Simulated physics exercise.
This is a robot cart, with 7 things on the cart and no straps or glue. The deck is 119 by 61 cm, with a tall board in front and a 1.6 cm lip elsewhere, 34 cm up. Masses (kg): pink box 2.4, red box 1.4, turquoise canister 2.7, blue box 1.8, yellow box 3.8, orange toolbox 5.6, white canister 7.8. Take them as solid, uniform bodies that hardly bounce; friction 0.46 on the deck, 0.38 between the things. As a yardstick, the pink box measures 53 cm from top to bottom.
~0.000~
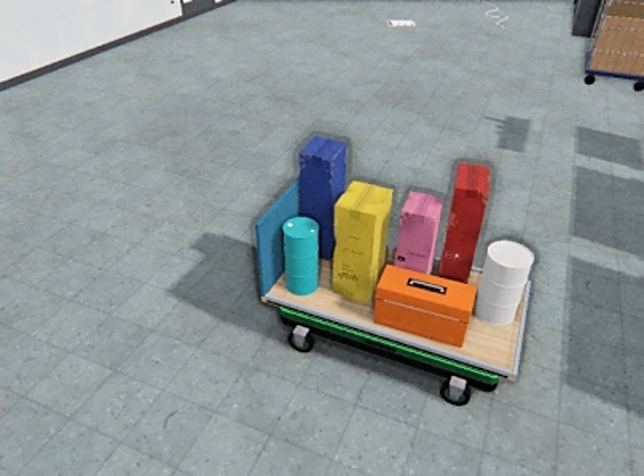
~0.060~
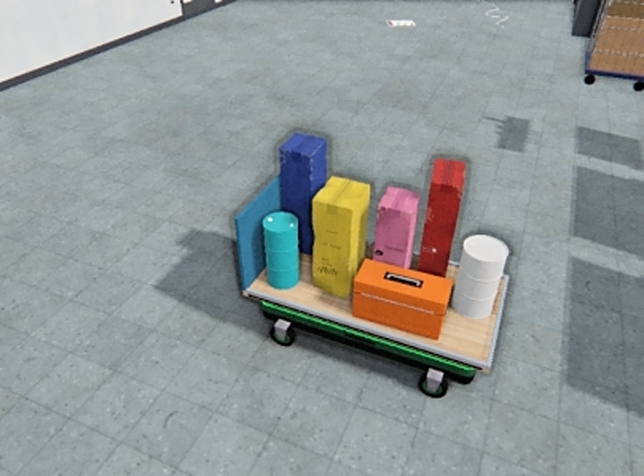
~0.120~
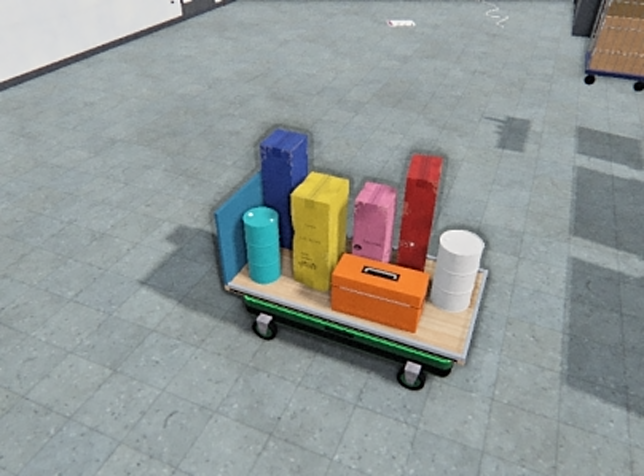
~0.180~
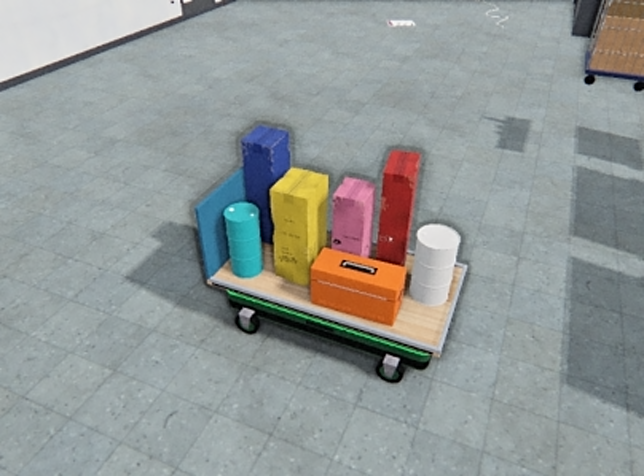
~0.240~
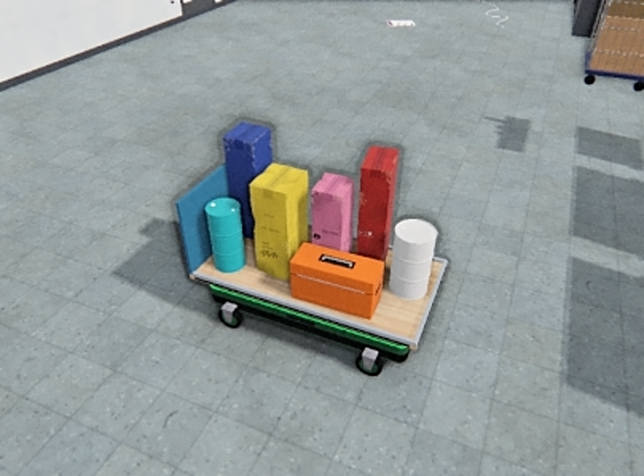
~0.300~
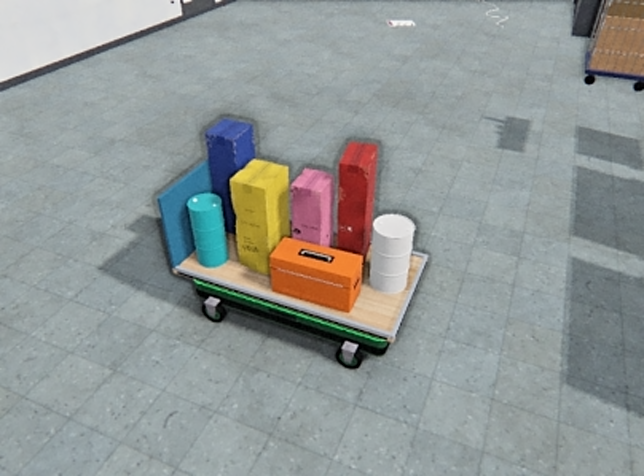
A loaded flat cart rolled slowly and steadily to the left across a gray tiled floor, its blue board leading, while the colorful boxes, two canisters and orange toolbox stayed in place on its deck.
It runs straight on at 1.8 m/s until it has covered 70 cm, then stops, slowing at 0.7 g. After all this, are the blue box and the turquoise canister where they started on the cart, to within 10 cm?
The blue box stays put and the turquoise canister stays put.
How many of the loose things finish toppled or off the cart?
In all, 0.
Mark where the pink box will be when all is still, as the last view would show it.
At about (238, 207).
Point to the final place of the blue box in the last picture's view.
Around (176, 166).
Around 0.60 s, 93 cm covered; turquoise canister shifted 5 cm near (143, 213); red box at 14° to upright; pink box at 14° to upright.
Around 0.70 s, 94 cm covered, stopped; turquoise canister shifted 4 cm near (142, 213); red box at 27° to upright; pink box at 26° to upright.
Around 1.70 s, 94 cm covered, stopped; turquoise canister shifted 4 cm near (141, 216); red box at 15° to upright; pink box at 15° to upright.
Finally (2.7 s), not toppled but over 10 cm from the start, yellow box and white canister; the other 5 still in place (within 10 cm). In the last view, blue box near (176, 166), turquoise canister near (141, 216).
